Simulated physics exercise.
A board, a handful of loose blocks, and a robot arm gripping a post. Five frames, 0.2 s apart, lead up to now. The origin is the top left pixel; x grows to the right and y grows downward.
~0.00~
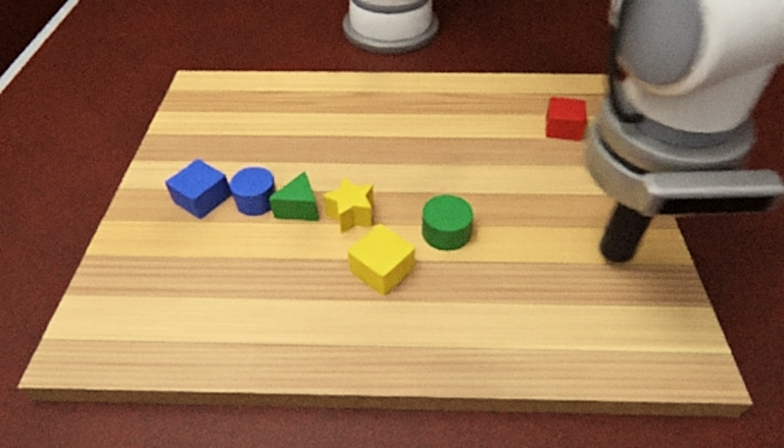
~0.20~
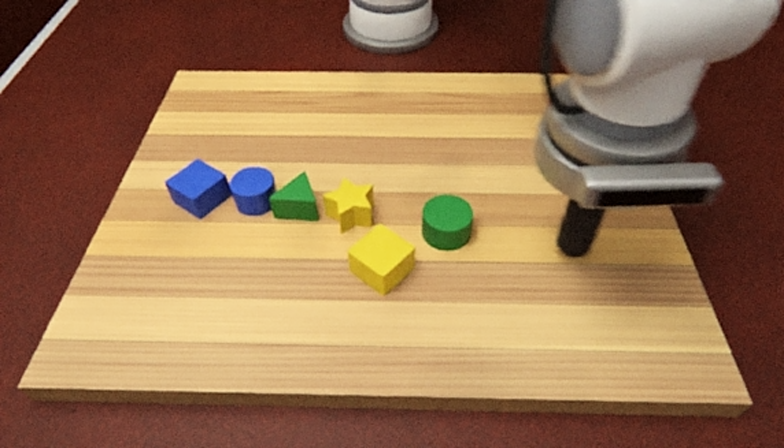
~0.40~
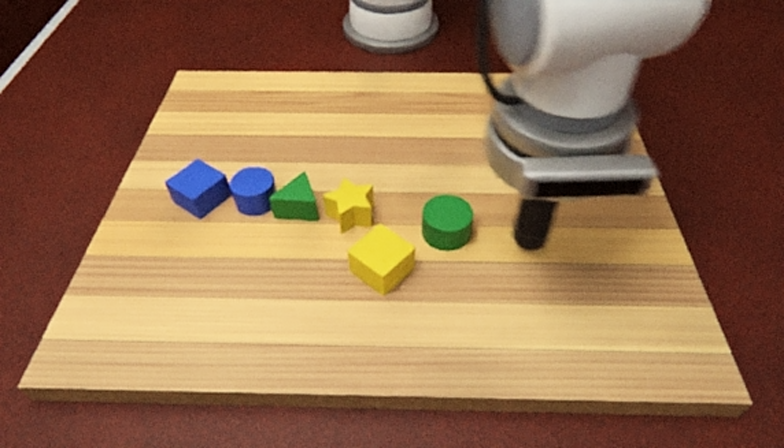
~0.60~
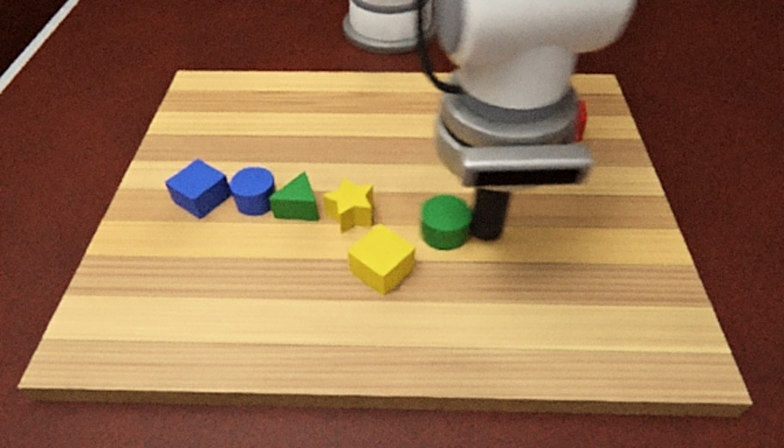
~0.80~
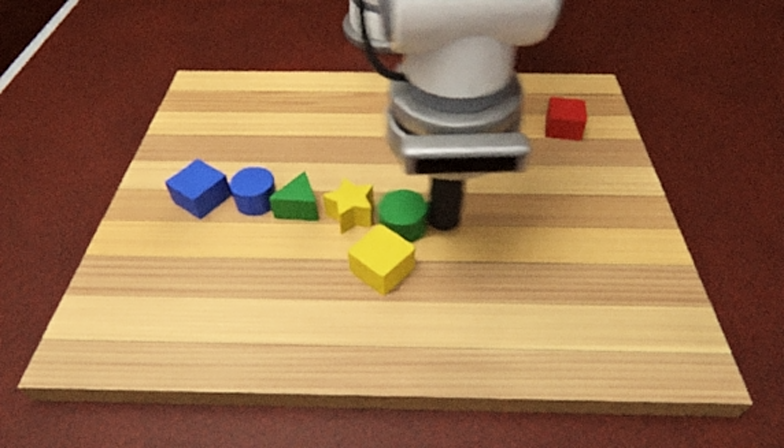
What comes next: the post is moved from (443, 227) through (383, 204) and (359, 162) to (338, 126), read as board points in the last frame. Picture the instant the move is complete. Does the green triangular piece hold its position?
Final answer: No.
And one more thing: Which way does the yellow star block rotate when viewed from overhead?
From the top, the block rotates clockwise.
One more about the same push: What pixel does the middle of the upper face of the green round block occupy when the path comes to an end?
It ends at (349, 202).
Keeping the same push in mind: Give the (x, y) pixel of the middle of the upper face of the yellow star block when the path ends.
I expect it at (310, 192).
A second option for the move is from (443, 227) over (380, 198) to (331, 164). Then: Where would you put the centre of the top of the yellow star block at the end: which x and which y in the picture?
Close to (322, 193).
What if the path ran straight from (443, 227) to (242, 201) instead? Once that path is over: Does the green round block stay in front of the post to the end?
That would be a no.
On the path given first. One third of the way, post (383, 197); blue round block (243, 179); green triangular piece (272, 191); yellow star block (310, 192), turned 20° clockwise; green round block (349, 202).
Two thirds of the way, post (358, 154); blue round block (243, 179); green triangular piece (272, 191); yellow star block (310, 192), turned 20° clockwise; green round block (349, 202).
At the end, post (338, 118); blue round block (243, 179); green triangular piece (272, 191); yellow star block (310, 192), turned 20° clockwise; green round block (349, 202).
